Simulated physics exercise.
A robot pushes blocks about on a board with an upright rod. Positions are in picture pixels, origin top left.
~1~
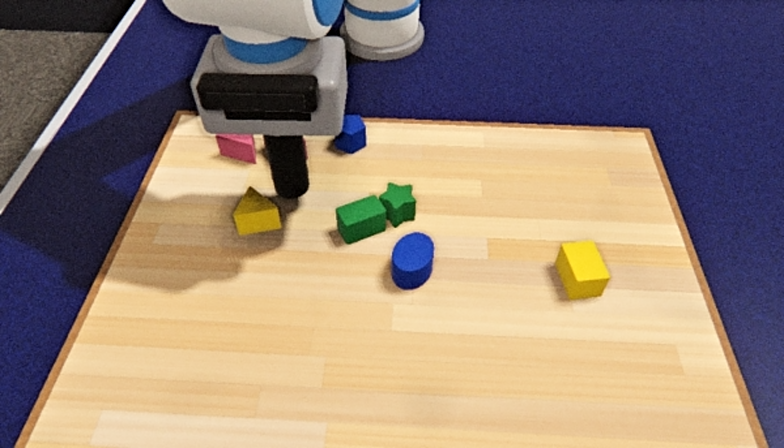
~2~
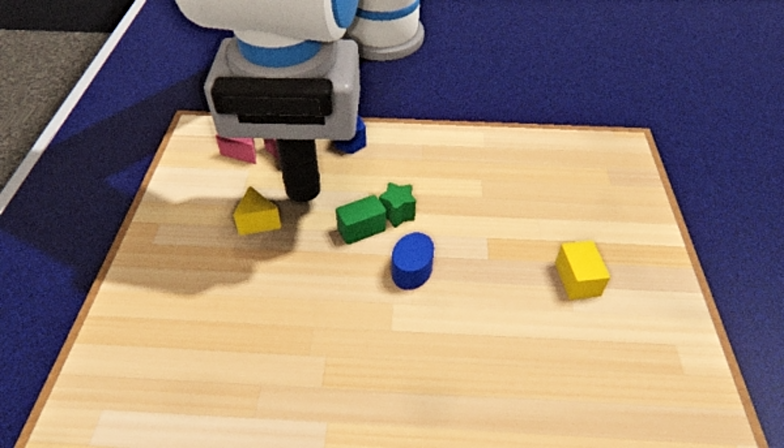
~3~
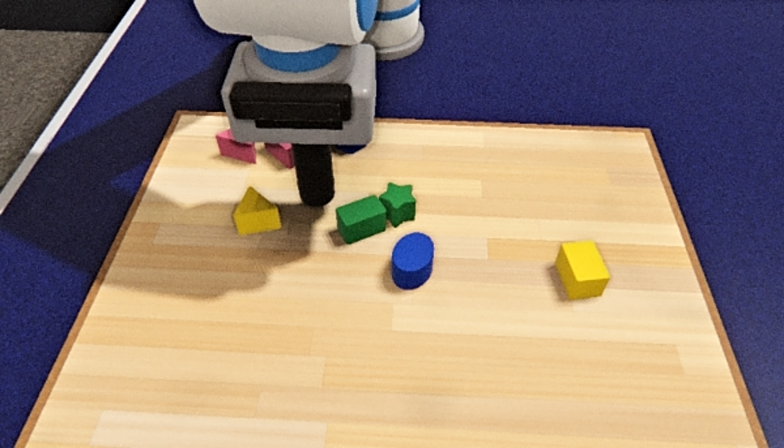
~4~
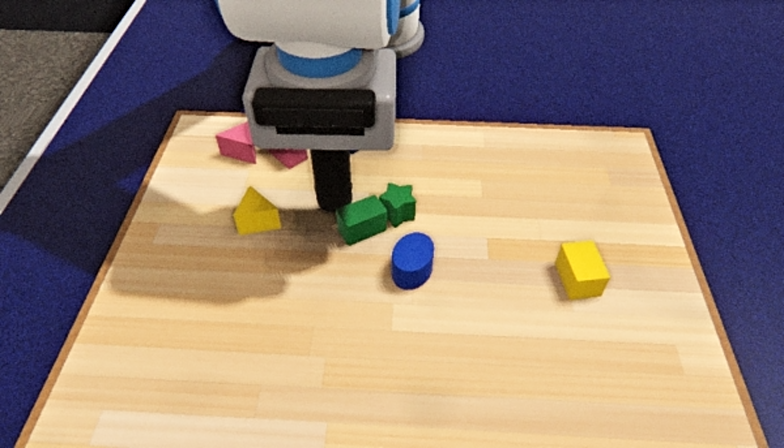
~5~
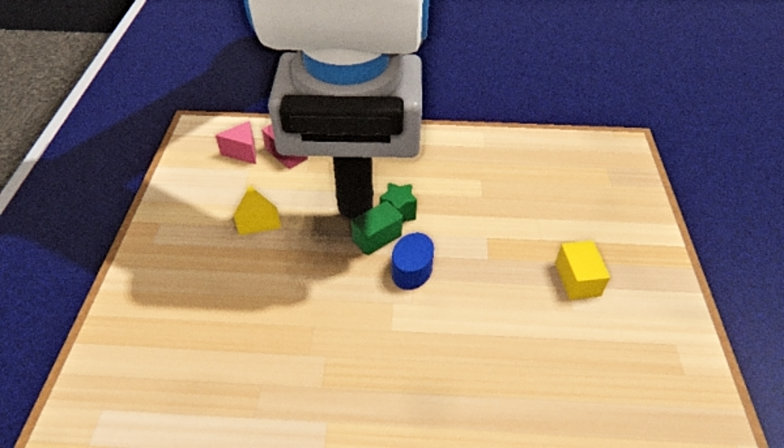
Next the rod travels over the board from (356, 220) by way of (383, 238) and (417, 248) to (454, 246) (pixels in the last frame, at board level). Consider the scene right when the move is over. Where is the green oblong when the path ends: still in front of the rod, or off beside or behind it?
Slipped loose.
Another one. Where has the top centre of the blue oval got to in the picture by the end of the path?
Its top centre is at about (450, 283).
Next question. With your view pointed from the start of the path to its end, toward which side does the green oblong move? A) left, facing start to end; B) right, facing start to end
B - right, facing start to end.
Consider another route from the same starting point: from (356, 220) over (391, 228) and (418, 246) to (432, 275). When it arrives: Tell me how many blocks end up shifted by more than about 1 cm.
The answer will be at least three.
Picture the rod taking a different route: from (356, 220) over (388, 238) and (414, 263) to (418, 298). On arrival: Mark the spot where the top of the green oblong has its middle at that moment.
That would be at about pixel (449, 298).
The first path, step by step. One third of the way, rod at (383, 226); green oblong at (407, 237); blue oval at (426, 261).
Two thirds of the way, rod at (419, 235); green oblong at (440, 251), turned 20° clockwise; blue oval at (446, 280), turned 30° clockwise.
At the end, rod at (456, 233); green oblong at (451, 254), turned 30° clockwise; green star-shaped block unmoved; blue oval at (450, 283), turned 40° clockwise.
